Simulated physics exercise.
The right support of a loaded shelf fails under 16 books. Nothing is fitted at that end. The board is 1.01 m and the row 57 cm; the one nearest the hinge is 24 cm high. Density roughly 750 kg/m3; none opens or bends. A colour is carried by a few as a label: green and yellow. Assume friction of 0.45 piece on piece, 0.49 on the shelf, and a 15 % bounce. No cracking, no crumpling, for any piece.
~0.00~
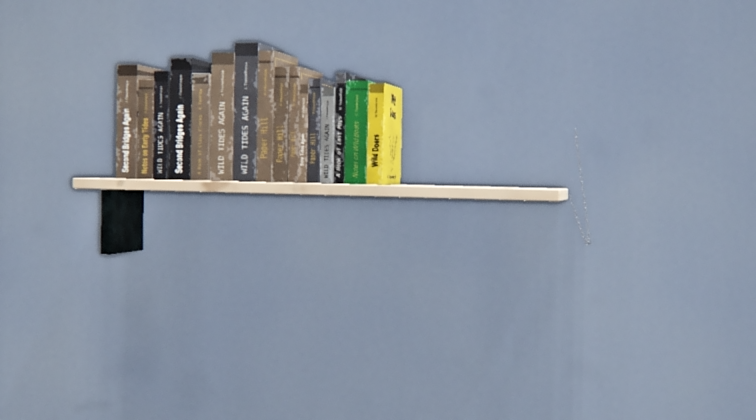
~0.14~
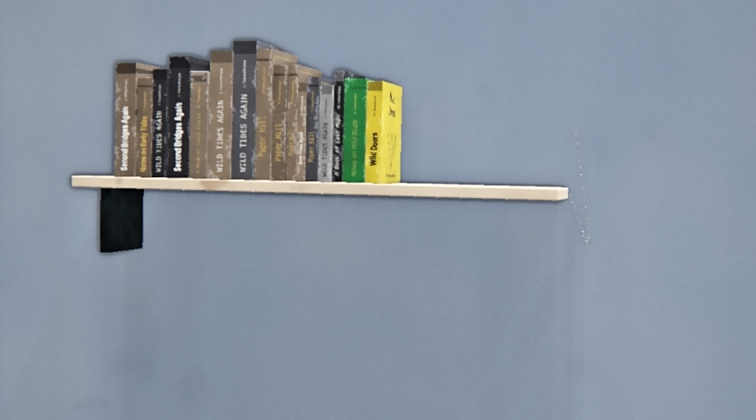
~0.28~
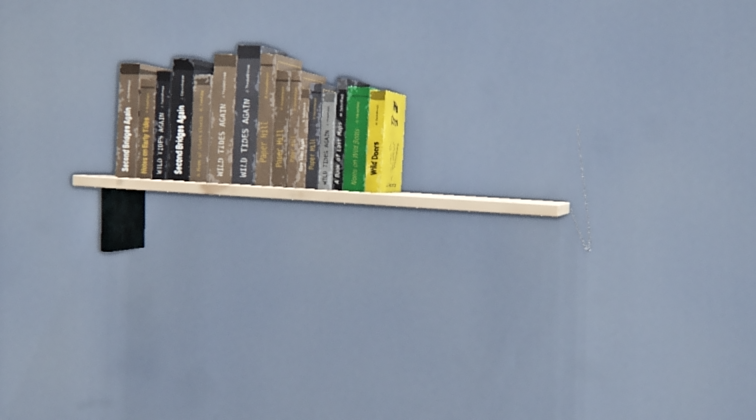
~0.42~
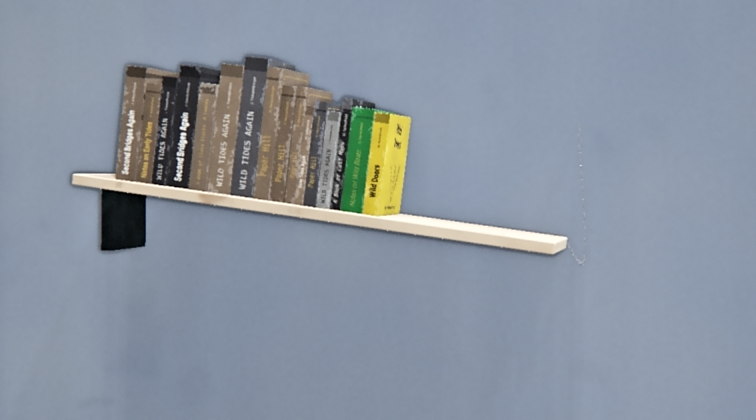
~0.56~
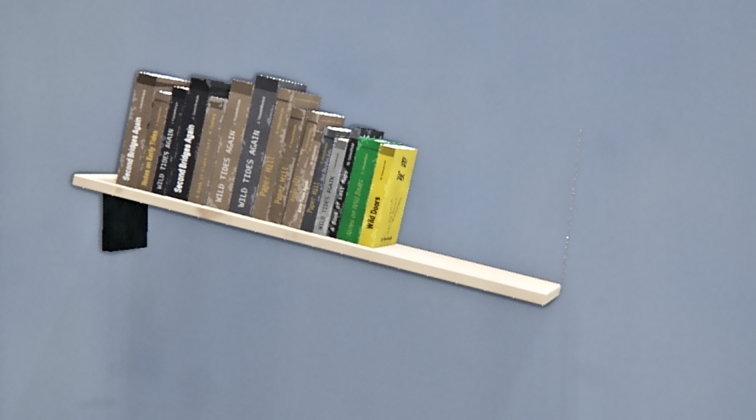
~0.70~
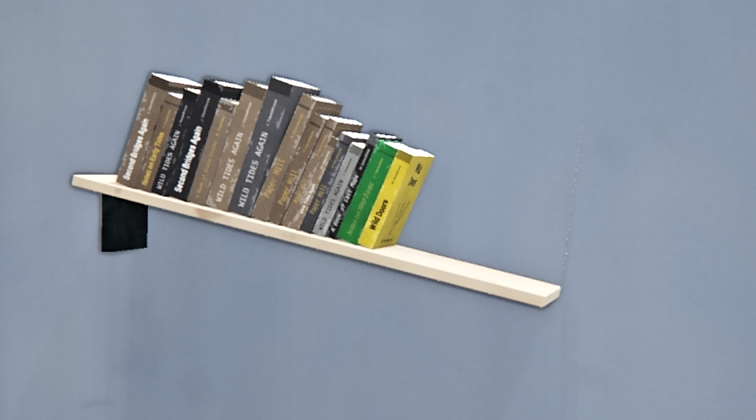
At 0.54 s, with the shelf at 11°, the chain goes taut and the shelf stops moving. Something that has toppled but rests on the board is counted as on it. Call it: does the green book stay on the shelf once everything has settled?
Once settled, the green book is not down.
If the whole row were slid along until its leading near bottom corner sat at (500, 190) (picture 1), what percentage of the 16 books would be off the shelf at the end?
In that case 10 per cent.
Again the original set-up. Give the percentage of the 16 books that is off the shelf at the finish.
It works out at roughly 0 per cent.
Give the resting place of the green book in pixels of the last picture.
I'd put it somewhere near (435, 229).
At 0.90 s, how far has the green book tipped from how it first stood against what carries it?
Something like 40°, more or less.
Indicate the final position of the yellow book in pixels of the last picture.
Its middle finishes near pixel (464, 260) of the last picture.
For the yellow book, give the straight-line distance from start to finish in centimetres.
Yellow: 30 cm.
After 0.76 s, none of the 16 books off the shelf, 16 disturbed; green book 22° from how it stood; yellow book 22° from how it stood.
After 0.90 s, none of the 16 books off the shelf, 16 disturbed; green book 43° from how it stood; yellow book 57° from how it stood.
In the end (1.4 s), none of the 16 books off the shelf, 16 disturbed; green book on its side; yellow book on its side. From the last view, middles, green book near (435, 229), yellow book near (464, 259).
